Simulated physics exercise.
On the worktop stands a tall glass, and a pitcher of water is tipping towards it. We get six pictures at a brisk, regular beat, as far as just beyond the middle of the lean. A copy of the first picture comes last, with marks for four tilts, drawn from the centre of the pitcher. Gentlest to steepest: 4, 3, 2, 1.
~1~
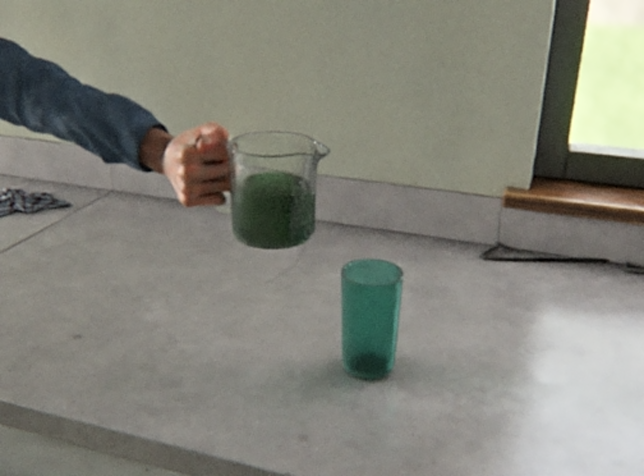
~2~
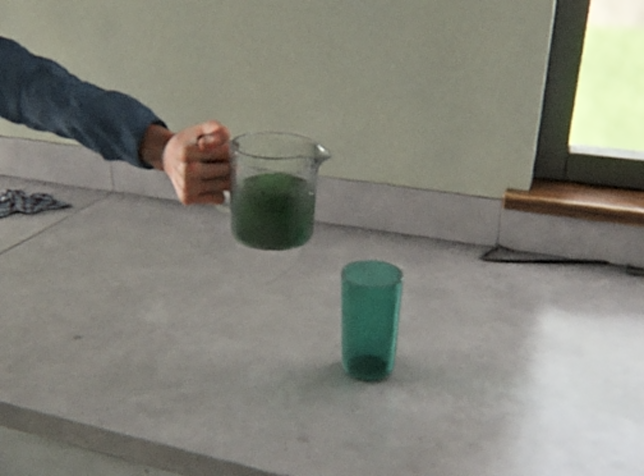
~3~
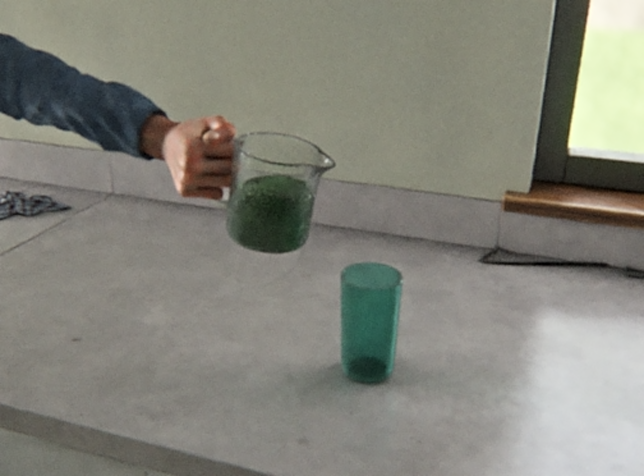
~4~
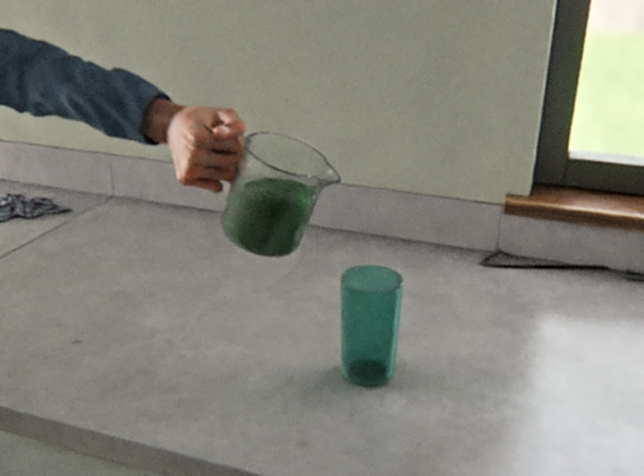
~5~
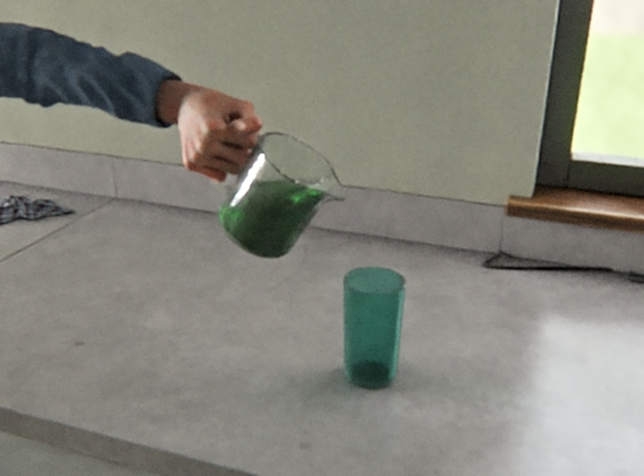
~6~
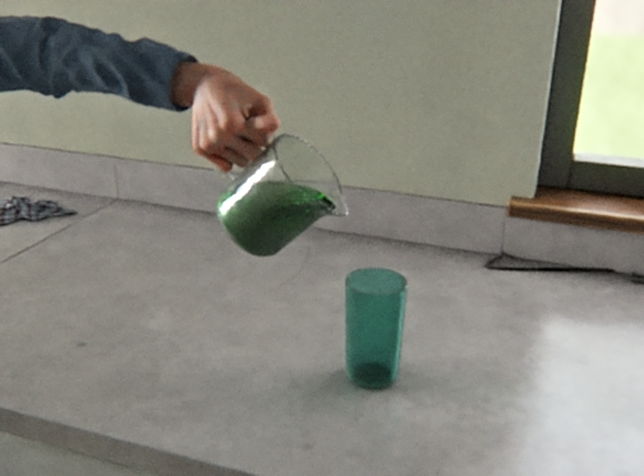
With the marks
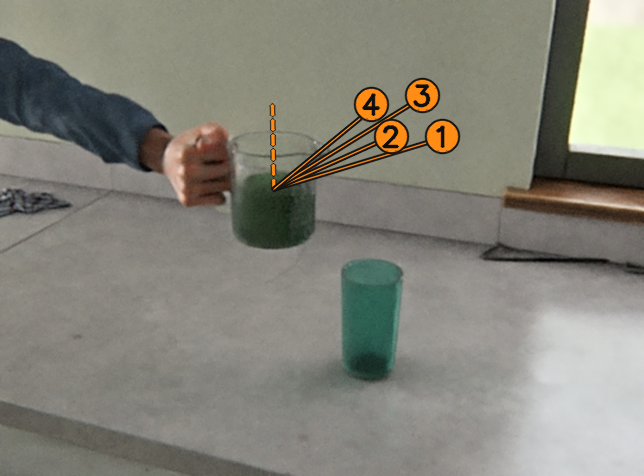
The footage shows a hand holding a glass pitcher of green liquid above a worktop, first upright, then tilting it steadily to the right towards a tall teal glass, with the liquid shifting towards the lip and none leaving.
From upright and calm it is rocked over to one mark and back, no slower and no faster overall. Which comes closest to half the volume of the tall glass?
The answer is mark 1.
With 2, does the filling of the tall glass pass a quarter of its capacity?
Yes.
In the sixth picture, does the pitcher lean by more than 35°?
Yes.
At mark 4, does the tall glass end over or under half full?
Under half.
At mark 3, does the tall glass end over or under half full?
Under half.
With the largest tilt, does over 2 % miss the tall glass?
No, it does not.
In orange, 1 at (426, 142); 2 at (375, 143); 3 at (409, 105); 4 at (360, 118).
With 1, the tall glass ends with about 49 % of what it can hold.
With 2, the tall glass ends with about 33 % of what it can hold.
With 3, the tall glass ends with about 18 % of what it can hold.
With 4, the tall glass ends with about 7 % of what it can hold.
